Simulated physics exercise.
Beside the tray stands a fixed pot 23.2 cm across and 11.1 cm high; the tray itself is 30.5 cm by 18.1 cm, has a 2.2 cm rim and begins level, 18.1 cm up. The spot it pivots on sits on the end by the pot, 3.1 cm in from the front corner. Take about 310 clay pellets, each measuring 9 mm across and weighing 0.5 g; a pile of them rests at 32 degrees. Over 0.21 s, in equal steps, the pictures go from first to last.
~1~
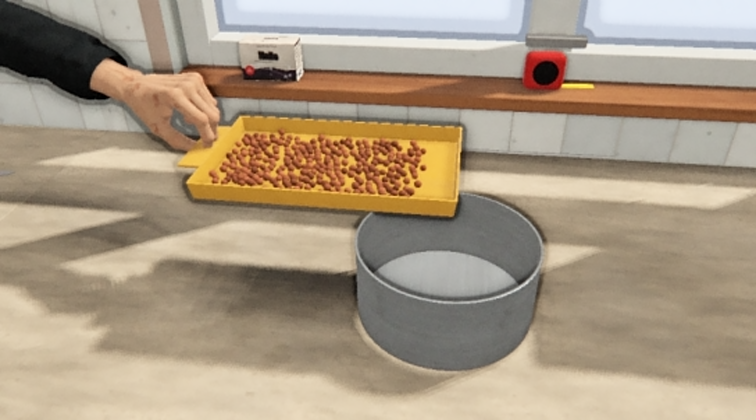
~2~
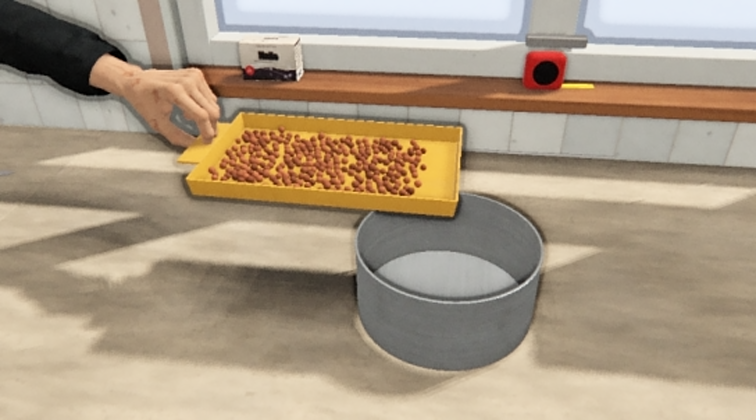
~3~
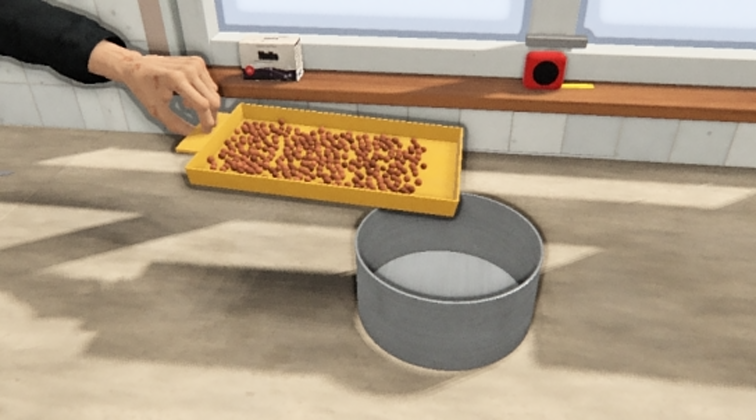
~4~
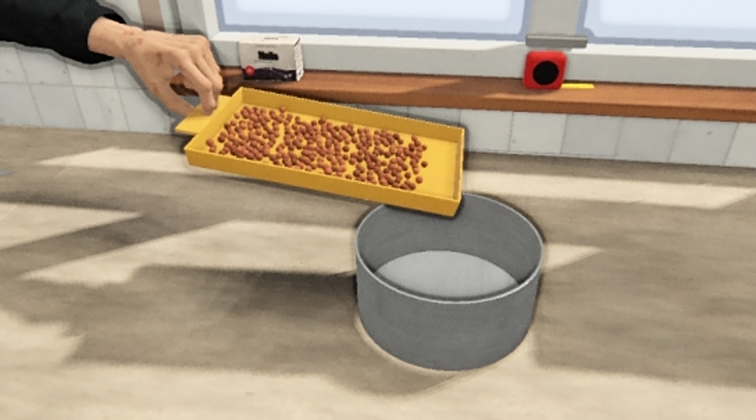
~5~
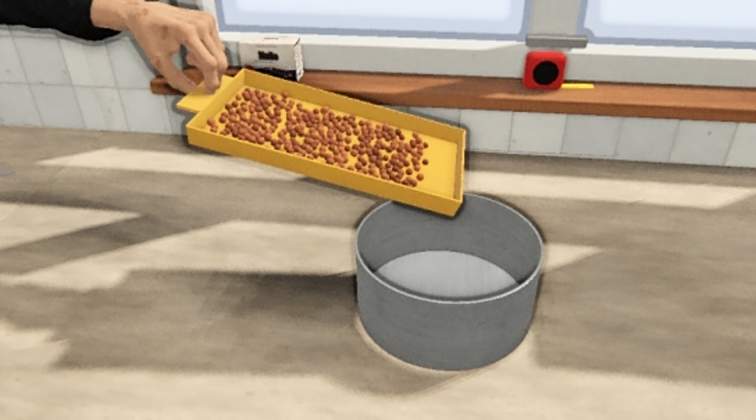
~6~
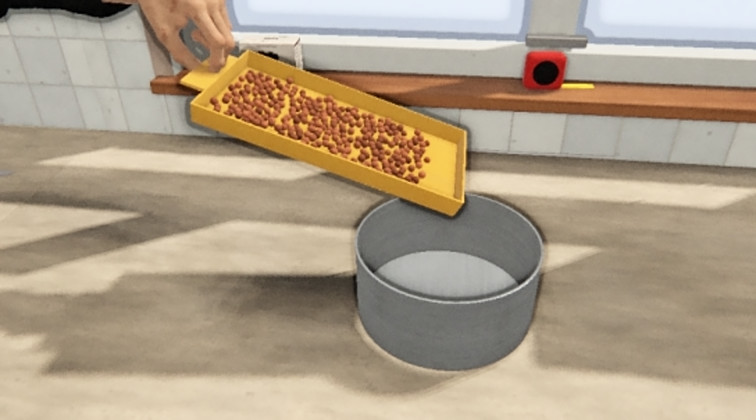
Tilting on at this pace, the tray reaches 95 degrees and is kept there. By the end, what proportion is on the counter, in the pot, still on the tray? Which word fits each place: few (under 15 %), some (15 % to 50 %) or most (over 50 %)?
Counter gets some; pot gets most; left on the tray gets few.
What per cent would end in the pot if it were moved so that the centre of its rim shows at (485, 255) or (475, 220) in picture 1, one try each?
Try one: ~ 65 %; try two: ~ 100 %.
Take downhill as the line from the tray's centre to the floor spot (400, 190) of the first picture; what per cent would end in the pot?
Around 85 percent of them.
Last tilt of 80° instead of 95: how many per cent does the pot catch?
I'd expect some 45 per cent in the pot.
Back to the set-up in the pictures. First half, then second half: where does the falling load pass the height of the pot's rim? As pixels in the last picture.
It passes about (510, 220) first and (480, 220) afterwards.
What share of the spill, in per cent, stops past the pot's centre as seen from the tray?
Near 100 in a hundred.
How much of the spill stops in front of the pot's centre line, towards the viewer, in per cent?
Estimate: Close to 0 per cent of the pieces.
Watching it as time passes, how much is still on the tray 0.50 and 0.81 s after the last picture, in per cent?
Around 75 first, about 20 after.
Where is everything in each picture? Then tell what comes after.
In the first frame, tray tilt 0 degrees, front corners at (191, 181) and (454, 199); middle of the pieces at (319, 164); pot at (448, 240).
In the second frame, tray tilt 1 degrees, front corners at (190, 178) and (454, 199); middle of the pieces at (319, 162).
In the third frame, tray tilt 4 degrees, front corners at (189, 167) and (455, 199), lowest corner right back; middle of the pieces at (319, 156).
In the fourth frame, tray tilt 8 degrees, front corners at (189, 148) and (457, 199), lowest corner right back; middle of the pieces at (320, 147).
In the fifth frame, tray tilt 14 degrees, front corners at (191, 126) and (459, 200), lowest corner right back; middle of the pieces at (322, 136).
In the sixth frame, tray tilt 19 degrees, front corners at (195, 103) and (460, 200), lowest corner right back; middle of the pieces at (325, 125); pot at (448, 240).
Then, 0.30 s after the last picture, tilt 57 degrees; the tray holds 100 %, the pot 0 %.
Then, 0.50 s after the last picture, tilt 82 degrees; the tray holds 75 %, the pot 5 %.
Then, 0.81 s after the last picture, tilt 95 degrees; the tray holds 20 %, the pot 55 %.
In the end, counter 25 %, pot 75 %, tray 0 %.
